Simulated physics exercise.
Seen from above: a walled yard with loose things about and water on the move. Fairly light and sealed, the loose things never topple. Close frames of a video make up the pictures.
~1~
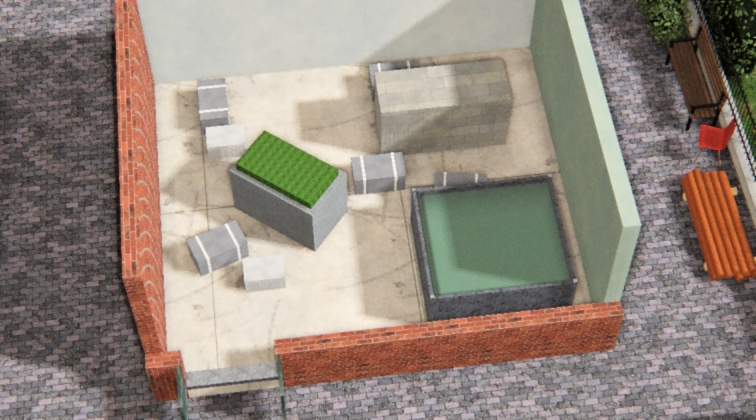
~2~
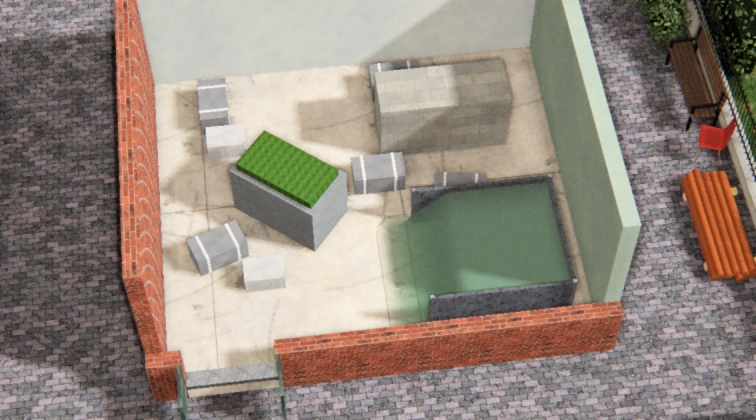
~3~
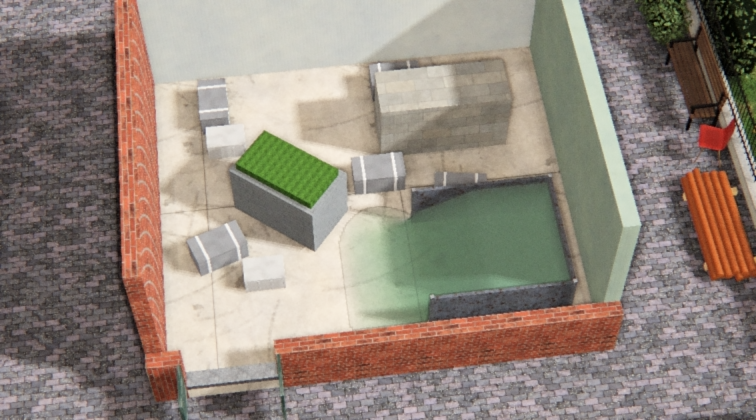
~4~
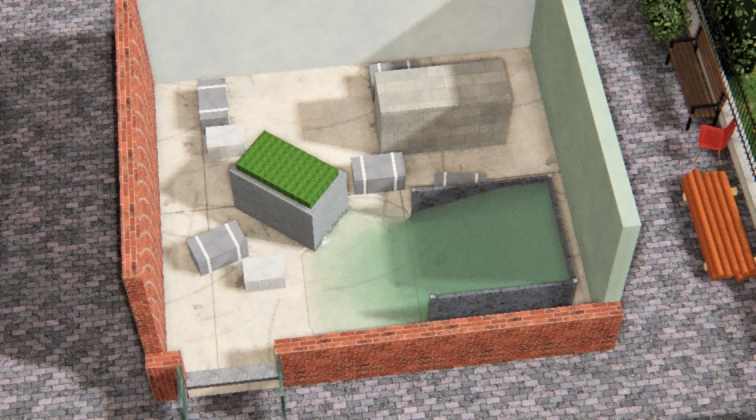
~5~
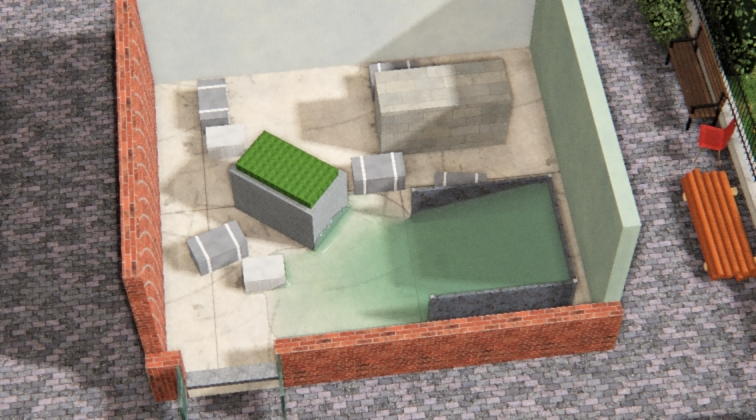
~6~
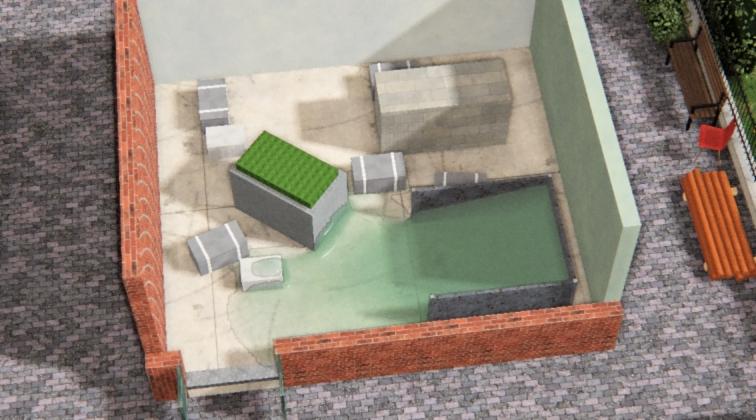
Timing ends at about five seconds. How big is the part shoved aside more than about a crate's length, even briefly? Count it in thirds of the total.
Out of the total, one to two thirds.
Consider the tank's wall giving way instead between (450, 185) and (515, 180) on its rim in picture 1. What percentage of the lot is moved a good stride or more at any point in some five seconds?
80 % or thereabouts.
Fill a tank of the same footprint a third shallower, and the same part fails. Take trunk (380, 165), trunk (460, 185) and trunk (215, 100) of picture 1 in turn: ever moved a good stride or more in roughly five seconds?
Object 1: Stayed below the mark. Object 2: Stayed below the mark. Object 3: Stayed below the mark.
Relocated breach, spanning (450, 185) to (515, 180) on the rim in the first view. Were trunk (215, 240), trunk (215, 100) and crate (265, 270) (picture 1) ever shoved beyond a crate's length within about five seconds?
One after the other: Never so far, that far or more, short of that.
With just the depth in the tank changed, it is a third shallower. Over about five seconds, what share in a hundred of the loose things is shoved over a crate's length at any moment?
Estimate: Around 40 in a hundred.
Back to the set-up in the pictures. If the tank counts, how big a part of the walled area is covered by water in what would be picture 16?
My estimate is about 55 per cent.
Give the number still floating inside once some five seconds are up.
4 in all.
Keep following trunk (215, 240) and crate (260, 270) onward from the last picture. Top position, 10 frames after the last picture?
Around (193, 176) and (197, 266).
A moment on, 1 of 8 are well off their spots; 0 afloat.
Next, 2 of 8 are well off their spots; 1 afloat.
Later, 2 of 8 are well off their spots; 2 afloat.
In the end, 4 of 8 are well off their spots, and 4 have been at some point; 4 afloat.
